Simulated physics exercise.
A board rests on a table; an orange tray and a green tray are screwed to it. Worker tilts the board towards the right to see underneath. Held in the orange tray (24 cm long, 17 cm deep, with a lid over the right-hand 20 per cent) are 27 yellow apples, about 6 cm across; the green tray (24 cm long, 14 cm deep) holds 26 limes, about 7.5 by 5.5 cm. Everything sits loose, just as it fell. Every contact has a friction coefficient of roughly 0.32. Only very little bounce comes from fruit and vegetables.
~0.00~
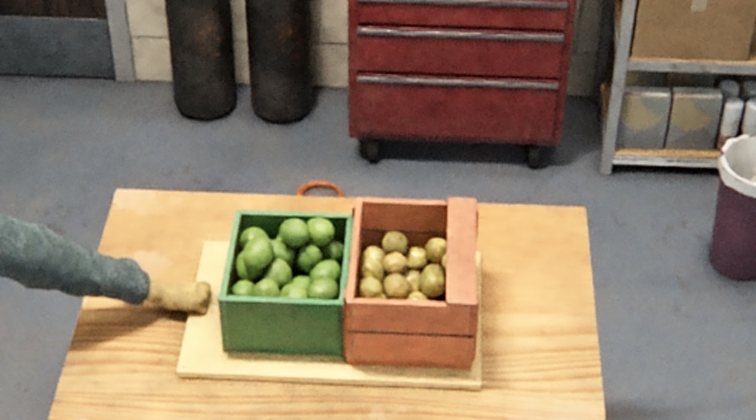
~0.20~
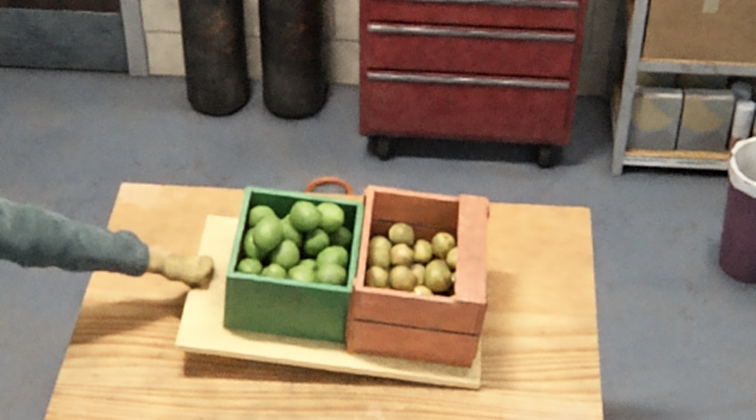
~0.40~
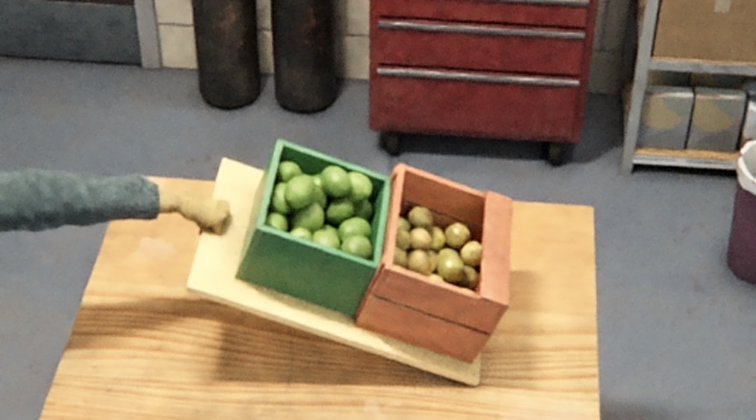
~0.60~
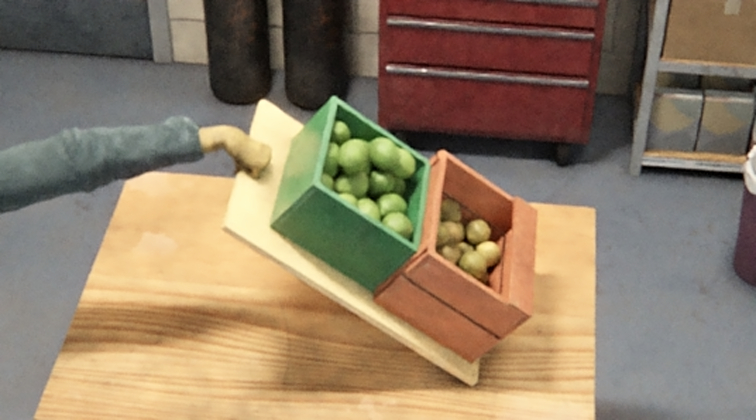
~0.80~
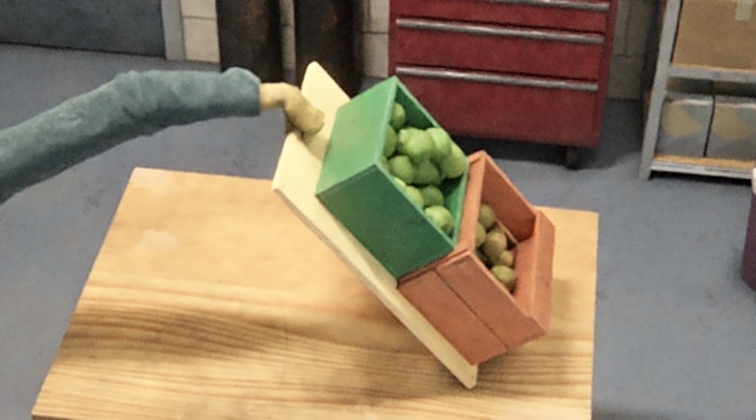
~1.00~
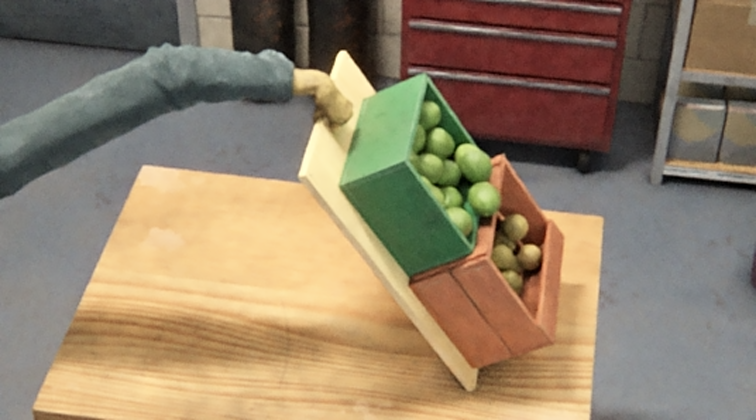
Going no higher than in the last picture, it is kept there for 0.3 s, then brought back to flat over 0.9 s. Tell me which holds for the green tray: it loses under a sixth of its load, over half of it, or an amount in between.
It loses under a sixth of its load.
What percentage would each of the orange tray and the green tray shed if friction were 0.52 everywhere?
That would cost the orange tray 0 and the green tray 0 per cent of the load.
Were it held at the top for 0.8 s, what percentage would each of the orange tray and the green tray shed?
With that change, orange tray sheds 0 percent and green tray sheds 0 percent.
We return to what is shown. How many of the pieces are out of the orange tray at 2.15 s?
Roughly, out by then: Orange tray 0.
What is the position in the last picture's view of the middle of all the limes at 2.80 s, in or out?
I'd put the middle close to (302, 266).
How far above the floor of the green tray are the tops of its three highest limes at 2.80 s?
About 16 cm.
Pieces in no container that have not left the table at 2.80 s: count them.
About 0.
After 1.29 s, tilt 57°; 0 of 27 out of the orange tray and 1 of 26 out of the green tray.
After 1.65 s, tilt 38°; 0 of 27 out of the orange tray and 1 of 26 out of the green tray.
After 2.15 s, tilt 1°; 0 of 27 out of the orange tray and 1 of 26 out of the green tray.
Final count (at 2.80 s), 0 of 27 out of the orange tray and 1 of 26 out of the green tray. Asked share, 1 of 26, 4 per cent.
